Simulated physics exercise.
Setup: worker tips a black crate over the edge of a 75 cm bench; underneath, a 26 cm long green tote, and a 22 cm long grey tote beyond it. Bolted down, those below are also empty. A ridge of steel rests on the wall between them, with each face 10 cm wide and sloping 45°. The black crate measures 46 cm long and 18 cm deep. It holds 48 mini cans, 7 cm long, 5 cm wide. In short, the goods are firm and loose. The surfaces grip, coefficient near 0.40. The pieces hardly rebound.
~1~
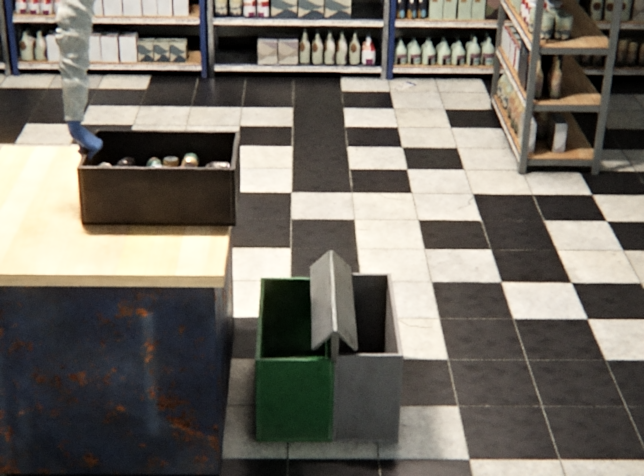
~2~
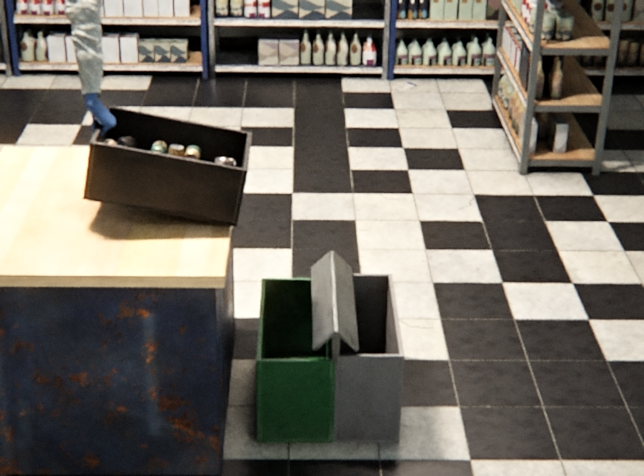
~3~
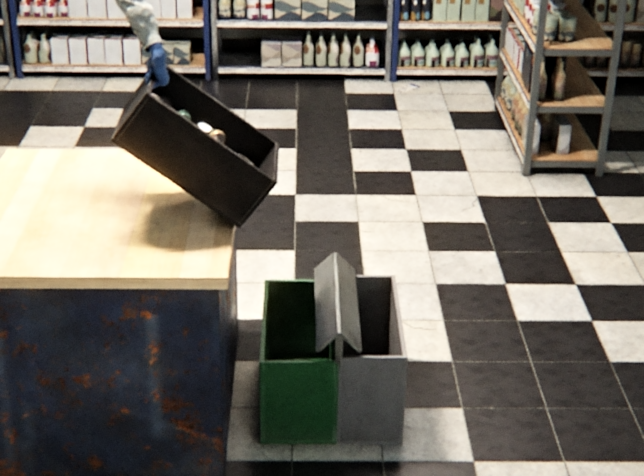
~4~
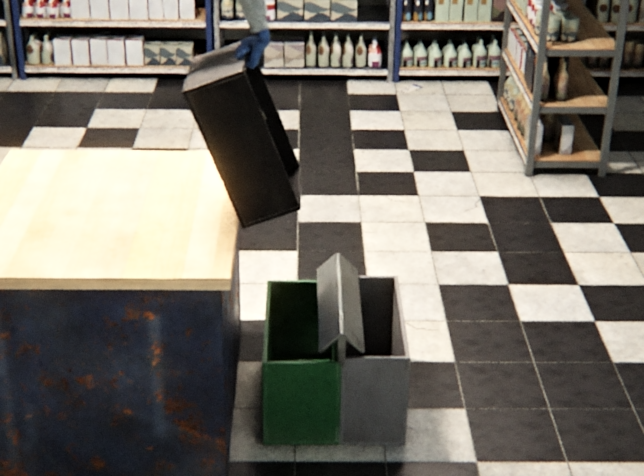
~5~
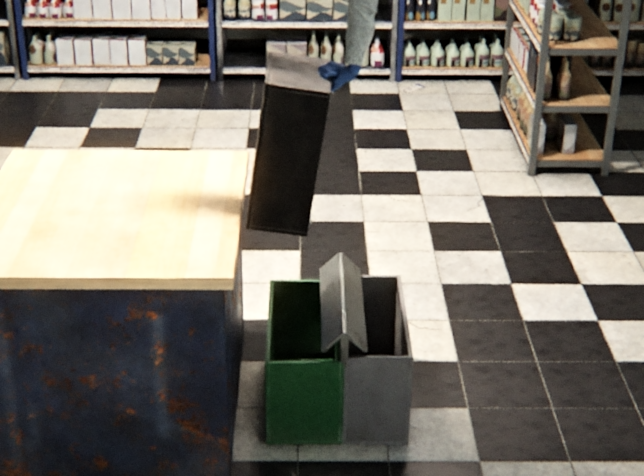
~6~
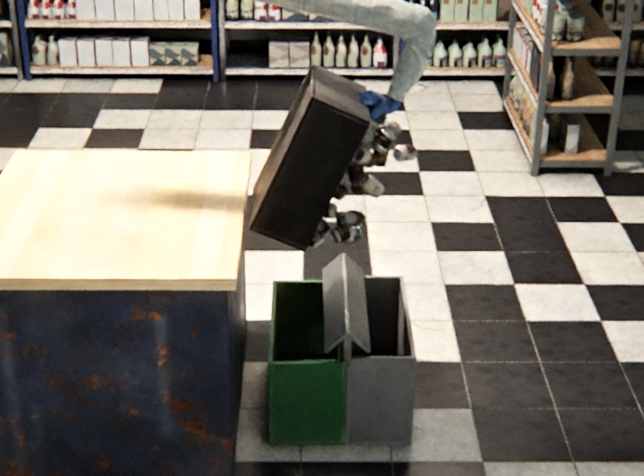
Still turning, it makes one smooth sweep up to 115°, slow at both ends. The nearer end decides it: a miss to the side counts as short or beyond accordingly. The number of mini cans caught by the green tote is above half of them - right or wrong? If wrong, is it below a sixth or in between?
Wrong, below a sixth.
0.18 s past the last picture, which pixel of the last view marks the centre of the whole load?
About (408, 276).
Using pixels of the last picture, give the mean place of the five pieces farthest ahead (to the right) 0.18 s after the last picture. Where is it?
I'd put them at about (505, 283).
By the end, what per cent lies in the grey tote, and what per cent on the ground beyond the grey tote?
Around 35 per cent and 55 per cent, in that order.
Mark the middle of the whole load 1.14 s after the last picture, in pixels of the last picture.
Somewhere about (506, 395) in pixels.
Then, 0.18 s after the last picture, tilt 115°; 5 still in the black crate, 5 in the grey tote and 38 in the air.
Then, 0.41 s after the last picture, tilt 115°; 3 still in the black crate, 1 in the green tote, 12 in the grey tote, 22 on the ground beyond the grey tote and 10 in the air.
Then, 0.73 s after the last picture, tilt 115°; 2 in the green tote, 16 in the grey tote, 27 on the ground beyond the grey tote and 3 in the air.
Final count (1.14 s after the last picture), 4 in the green tote, 17 in the grey tote and 27 on the ground beyond the grey tote. Asked share, 4 of 48, 8 per cent.
